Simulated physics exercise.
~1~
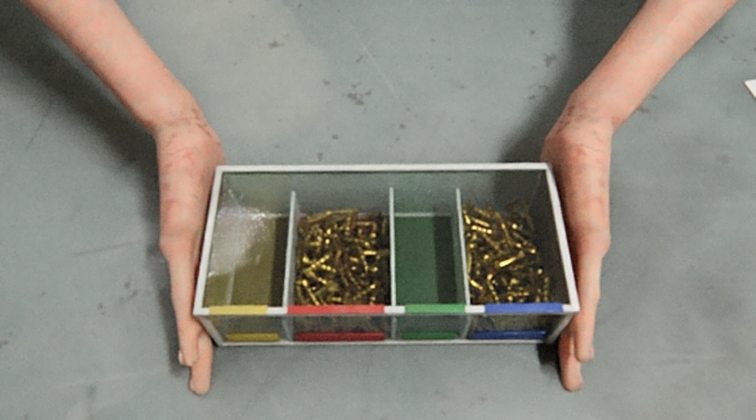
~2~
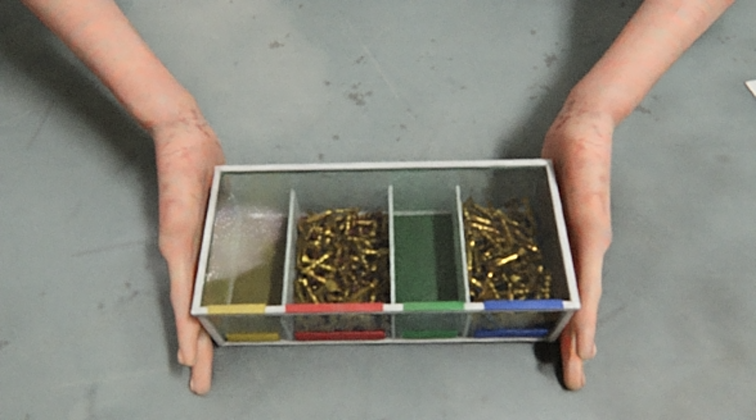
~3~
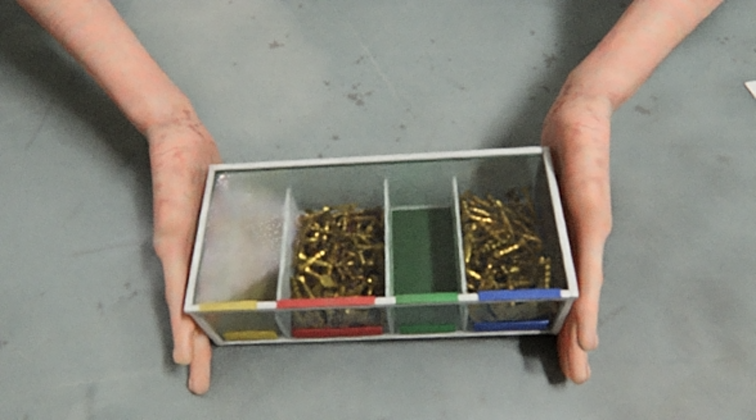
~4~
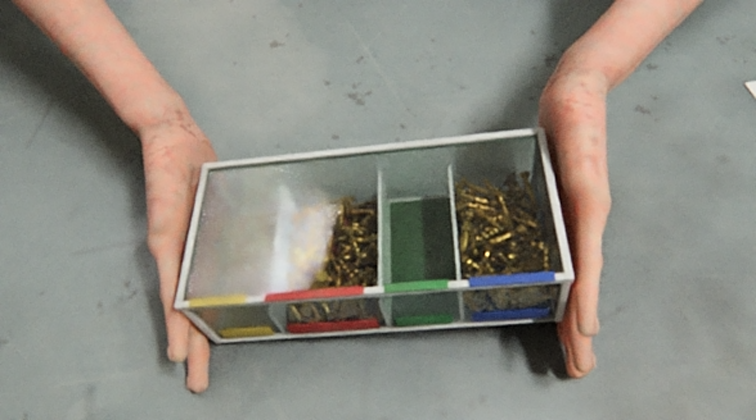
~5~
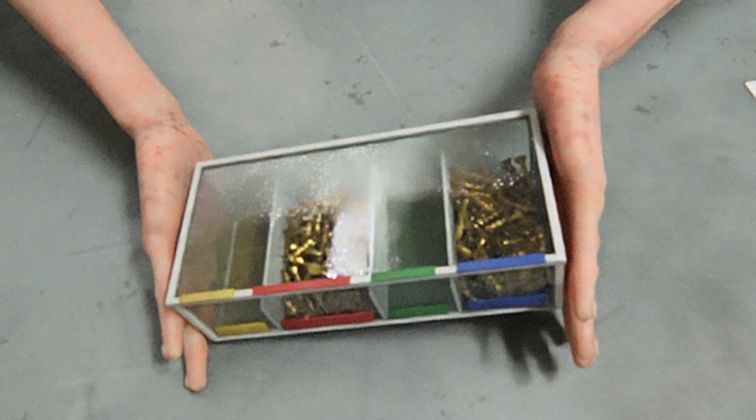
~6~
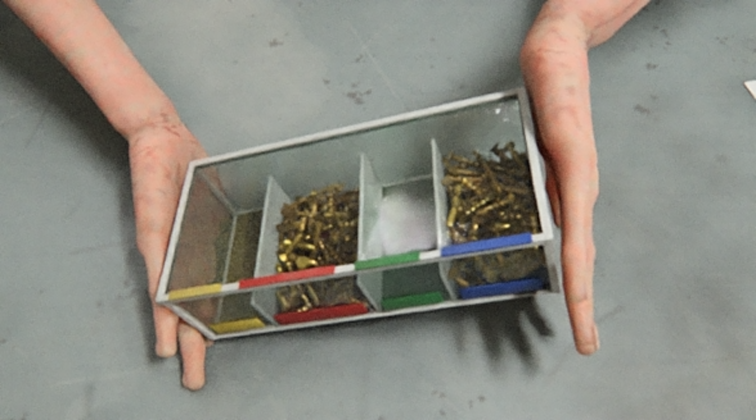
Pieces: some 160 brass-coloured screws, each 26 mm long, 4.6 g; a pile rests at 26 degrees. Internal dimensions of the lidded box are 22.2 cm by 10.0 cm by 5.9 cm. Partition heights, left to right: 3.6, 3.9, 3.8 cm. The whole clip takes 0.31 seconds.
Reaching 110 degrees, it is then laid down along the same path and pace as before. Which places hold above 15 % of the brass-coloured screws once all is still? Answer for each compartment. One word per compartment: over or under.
Red compartment over, blue compartment under, green compartment under, yellow compartment over.
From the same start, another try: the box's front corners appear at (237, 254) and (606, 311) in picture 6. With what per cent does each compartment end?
Per cent at the end: Red 5; blue 95; green 5; yellow 0.
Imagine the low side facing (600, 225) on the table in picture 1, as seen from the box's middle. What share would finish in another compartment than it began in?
The share would be about 25 percent.
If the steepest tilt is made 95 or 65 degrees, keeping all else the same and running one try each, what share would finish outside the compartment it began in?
About 50 and 10 per cent.
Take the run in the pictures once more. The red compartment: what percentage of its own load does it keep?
It works out to near 30 percent.
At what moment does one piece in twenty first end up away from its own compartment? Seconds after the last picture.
Reading: T about 0.90 s.
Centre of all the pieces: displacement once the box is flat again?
About 8.5 cm.
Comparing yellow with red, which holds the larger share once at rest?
The yellow one.
Then, 1.29 s after the last picture, tilt 110 degrees; red 30 %, blue 35 %, green 10 %, yellow 30 %.
Then, 2.14 s after the last picture, tilt 50 degrees; red 40 %, blue 10 %, green 5 %, yellow 45 %.
Then, 3.01 s after the last picture, tilt 0 degrees; red 35 %, blue 10 %, green 5 %, yellow 50 %.
In the end, red 35 %, blue 10 %, green 5 %, yellow 50 %.
